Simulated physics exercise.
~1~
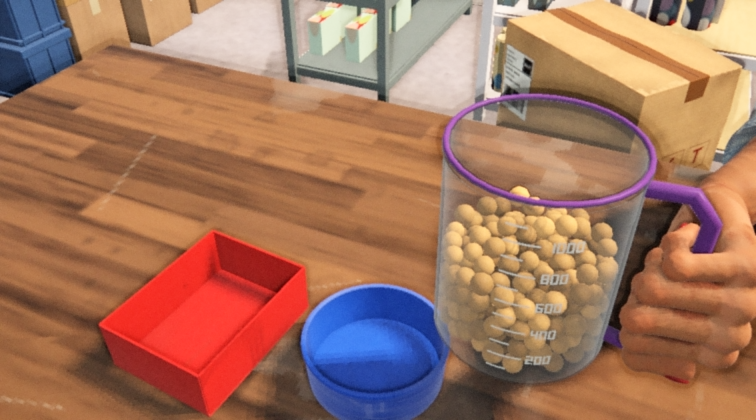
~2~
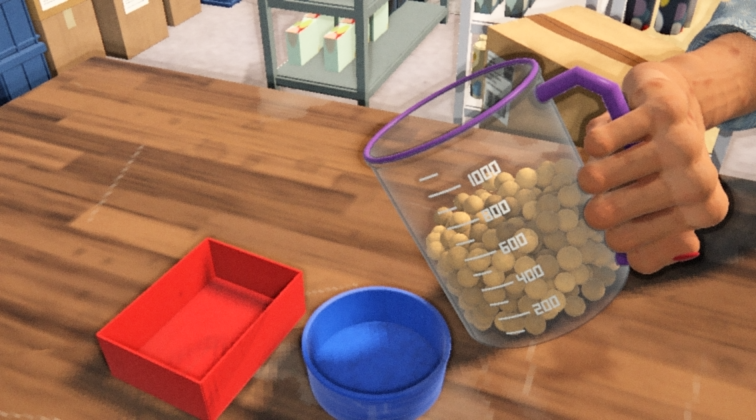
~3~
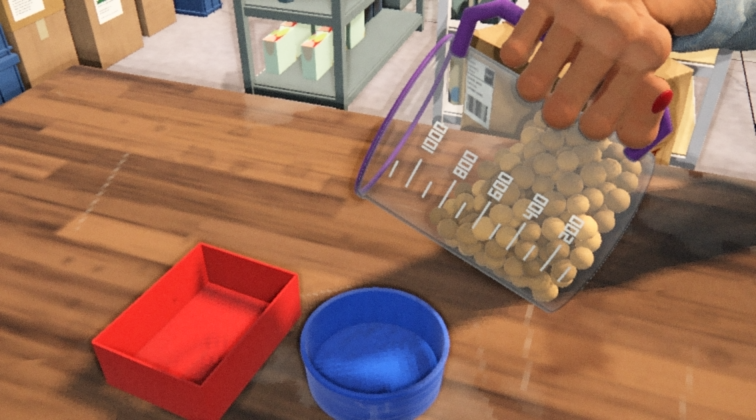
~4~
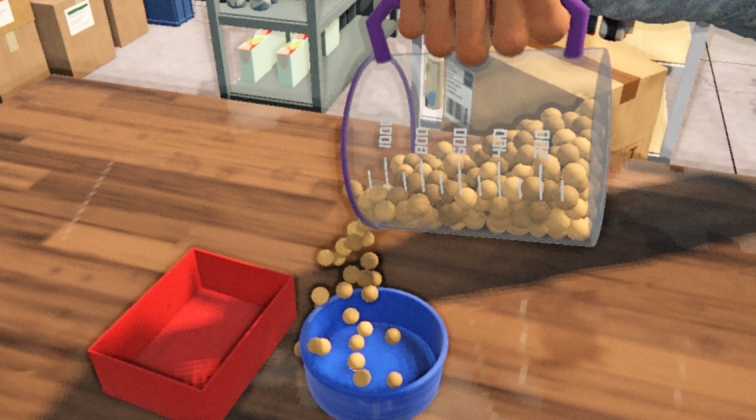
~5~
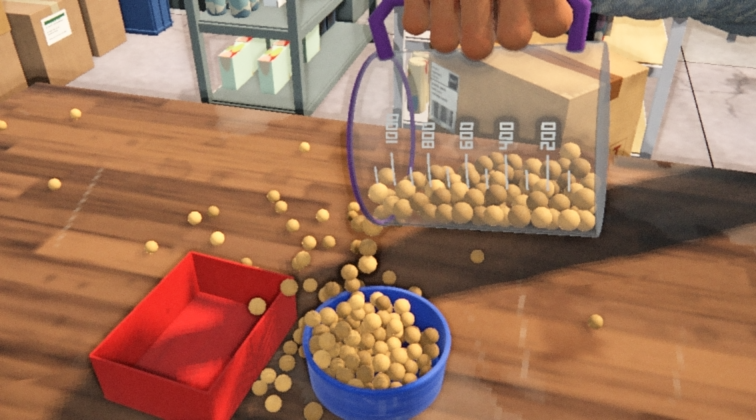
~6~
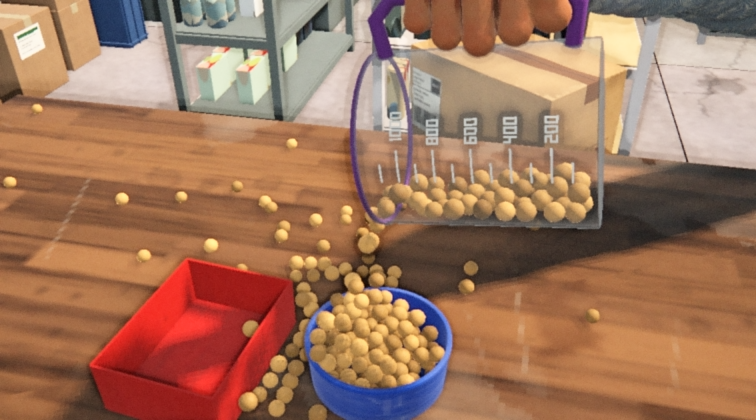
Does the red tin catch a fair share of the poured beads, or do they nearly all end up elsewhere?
They nearly all end up elsewhere. The blue dish catches a big heap and many more spill onto the table, while the red tin stays practically empty.
